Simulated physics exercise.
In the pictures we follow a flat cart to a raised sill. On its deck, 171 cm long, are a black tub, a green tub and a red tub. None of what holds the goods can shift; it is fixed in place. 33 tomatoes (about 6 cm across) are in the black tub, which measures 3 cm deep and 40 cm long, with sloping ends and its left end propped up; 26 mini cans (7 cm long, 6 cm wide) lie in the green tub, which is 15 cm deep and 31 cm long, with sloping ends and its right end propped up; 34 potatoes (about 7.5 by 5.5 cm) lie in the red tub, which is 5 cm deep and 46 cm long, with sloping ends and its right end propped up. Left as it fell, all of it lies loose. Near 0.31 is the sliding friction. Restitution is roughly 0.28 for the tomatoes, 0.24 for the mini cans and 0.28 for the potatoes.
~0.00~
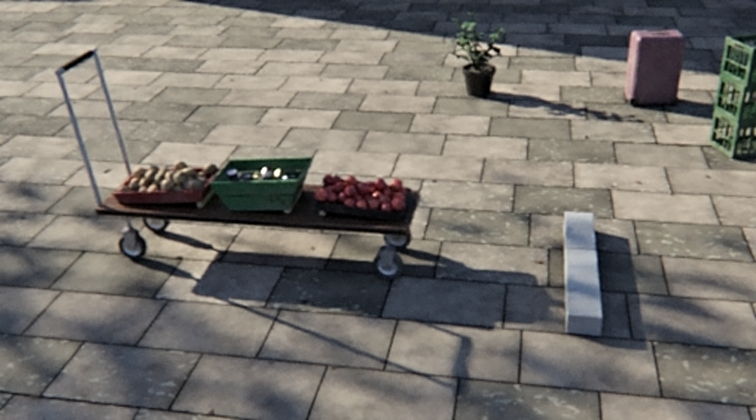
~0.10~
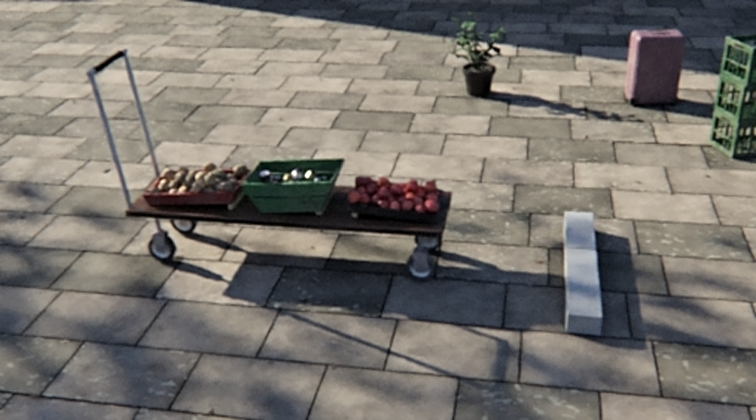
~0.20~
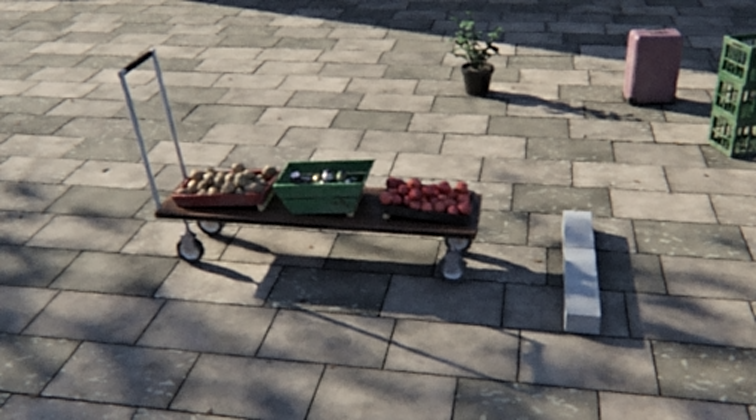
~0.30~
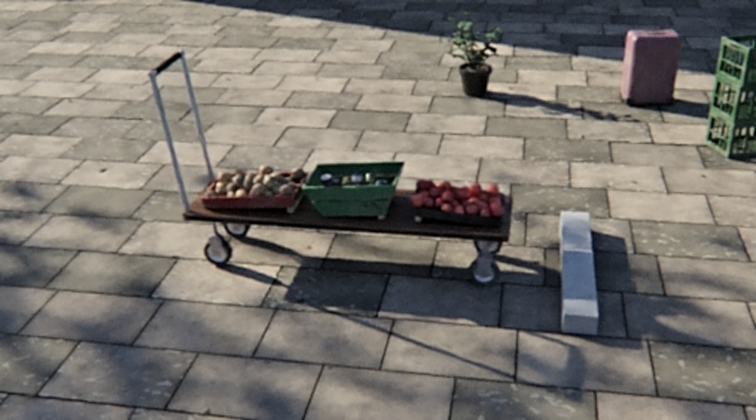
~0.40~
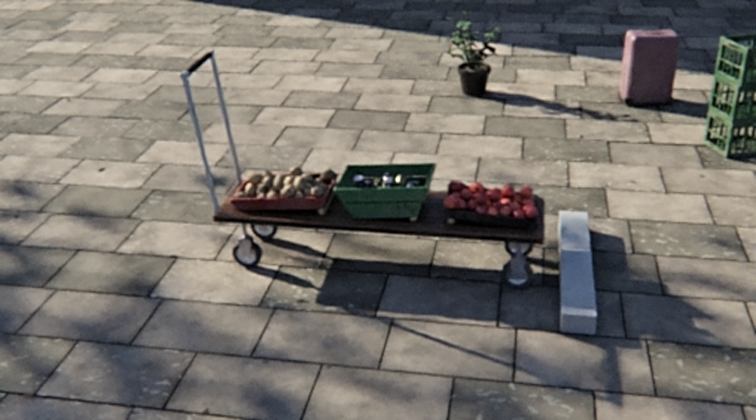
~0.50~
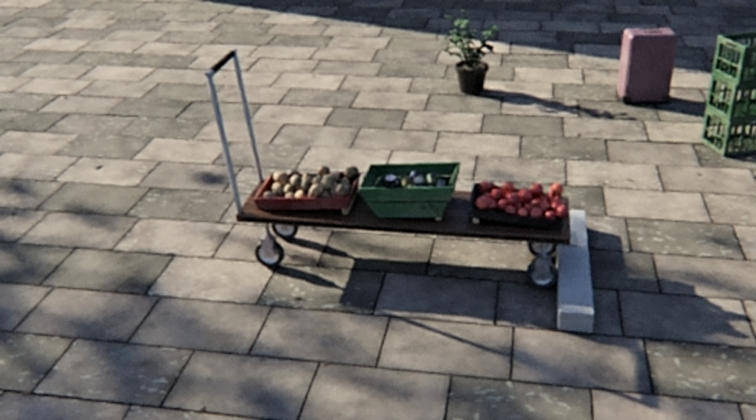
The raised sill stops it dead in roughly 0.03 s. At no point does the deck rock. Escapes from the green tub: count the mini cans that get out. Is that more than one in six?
The lost share is smaller than a sixth.
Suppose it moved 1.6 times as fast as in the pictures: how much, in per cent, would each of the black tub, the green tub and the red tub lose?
Then black tub 60, green tub 10, red tub 30 per cent.
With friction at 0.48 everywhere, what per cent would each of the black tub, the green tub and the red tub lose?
Black tub 30%, green tub 0%, red tub 10%.
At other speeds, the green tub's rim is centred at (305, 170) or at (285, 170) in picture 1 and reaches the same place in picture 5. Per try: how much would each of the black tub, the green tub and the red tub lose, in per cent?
Losses in order of the tries would be black tub 20 and 30 %, green tub 0 and 0 %, red tub 0 and 10 %.
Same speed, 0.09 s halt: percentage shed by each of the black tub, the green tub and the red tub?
Black tub 30 %, green tub 0 %, red tub 10 %.
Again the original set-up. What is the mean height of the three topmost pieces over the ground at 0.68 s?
Mean height: Some 52 cm.
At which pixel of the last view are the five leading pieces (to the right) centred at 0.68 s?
The five leading pieces sit around (595, 214) in the last view.
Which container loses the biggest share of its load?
That would be the black tub.
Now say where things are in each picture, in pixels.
In the first frame (places track the rim corner closest to us here), green tub (297, 180); red tub (200, 191); 84 cm to go; all still inside.
Green tub (330, 182); red tub (231, 192); 66 cm to go, in the second frame.
Green tub (362, 183); red tub (262, 193); 49 cm to go, in the third frame.
Green tub (394, 186); red tub (292, 196); 31 cm to go, in the fourth frame.
Green tub (427, 187); red tub (323, 197); 14 cm to go, in the fifth frame.
Green tub (453, 187); red tub (347, 197); stopped; all still inside, in the sixth frame.
After 0.56 s, the black tub is down by 3 of 33, the green tub has all 26 and the red tub is down by 1 of 34.
After 0.68 s, the black tub is down by 9 of 33, the green tub has all 26 and the red tub is down by 4 of 34.
After 0.92 s, the black tub is down by 12 of 33, the green tub has all 26 and the red tub is down by 6 of 34.
When it is over (at 1.42 s), the black tub is down by 12 of 33, the green tub has all 26 and the red tub is down by 6 of 34. Asked share, 0 of 26, 0 per cent.
